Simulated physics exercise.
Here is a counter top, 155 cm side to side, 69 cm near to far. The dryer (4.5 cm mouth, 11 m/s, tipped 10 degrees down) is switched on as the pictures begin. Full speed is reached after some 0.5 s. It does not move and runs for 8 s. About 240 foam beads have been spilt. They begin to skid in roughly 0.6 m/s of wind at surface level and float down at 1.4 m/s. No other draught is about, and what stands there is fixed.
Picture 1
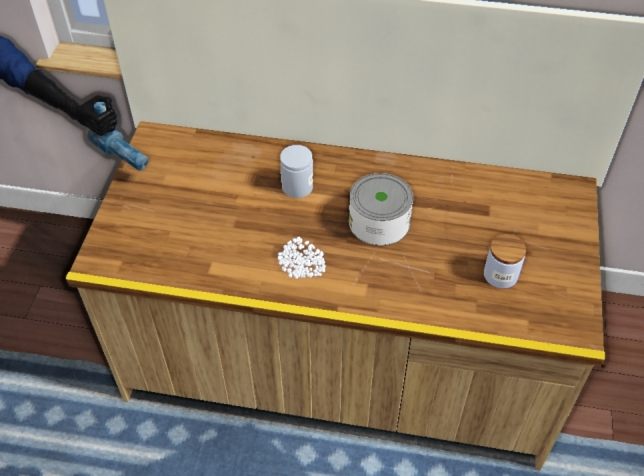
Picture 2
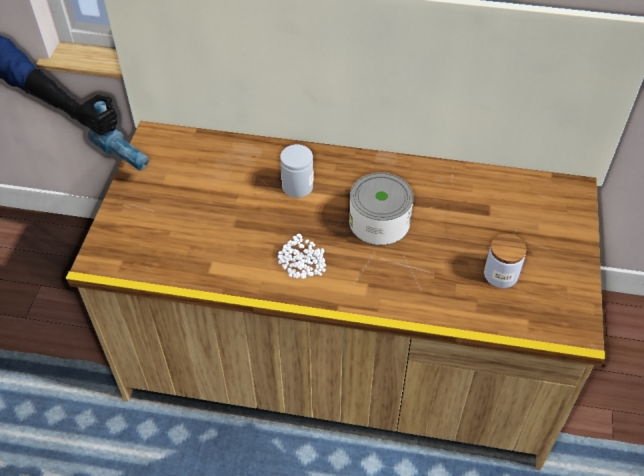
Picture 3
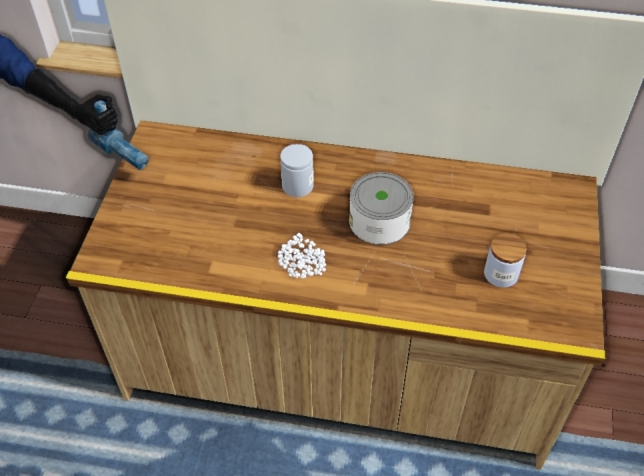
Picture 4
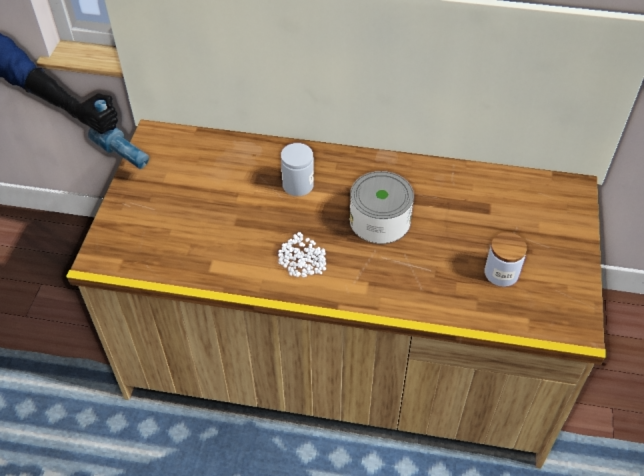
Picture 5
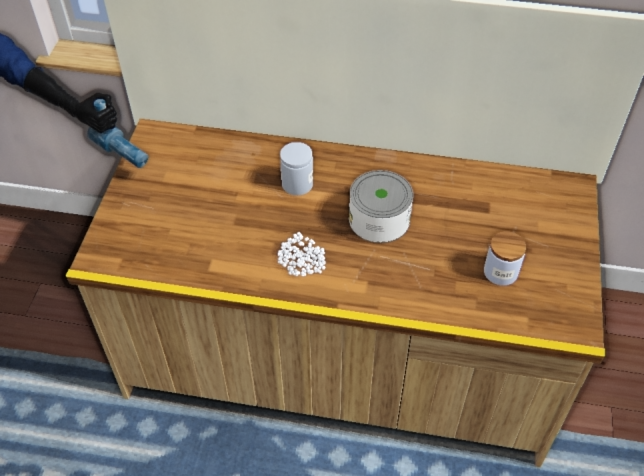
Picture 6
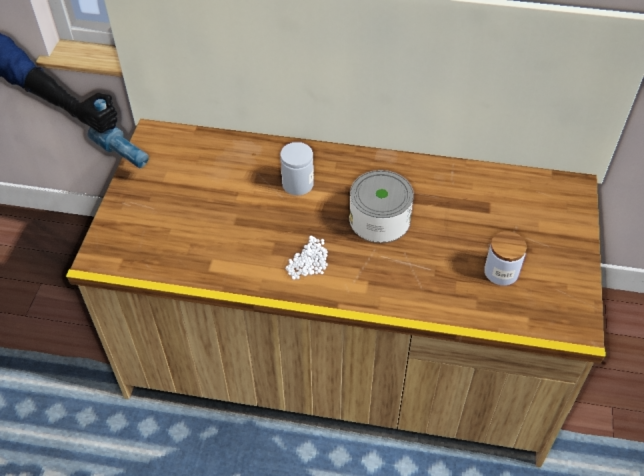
On a wooden counter top, a gloved hand holds a blue dryer still as a pile of white beads shifts slightly right.
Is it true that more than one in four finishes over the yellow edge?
Answer: Yes.
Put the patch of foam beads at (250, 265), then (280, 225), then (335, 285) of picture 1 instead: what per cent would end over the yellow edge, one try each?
In turn about 100 %, 2 %, 90 %.
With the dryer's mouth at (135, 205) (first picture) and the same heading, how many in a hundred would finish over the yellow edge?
In that case some 10 per cent.
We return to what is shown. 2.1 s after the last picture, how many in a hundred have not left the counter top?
Near 5 %.
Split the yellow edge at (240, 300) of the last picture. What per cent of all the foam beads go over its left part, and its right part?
About 0 % left and 60 % right.
Then, 1.2 s after the last picture, 19 % are on the move or not yet settled, 63 % are over the yellow edge; the middle of those still in play is near (553, 297).
Then, 2.1 s after the last picture, 9 % are on the move or not yet settled, 63 % are over the yellow edge.
Then, 4.0 s after the last picture, 2 % are on the move or not yet settled, 63 % are over the yellow edge.
Then, 7.6 s after the last picture, at the end, 63 % are over the yellow edge.
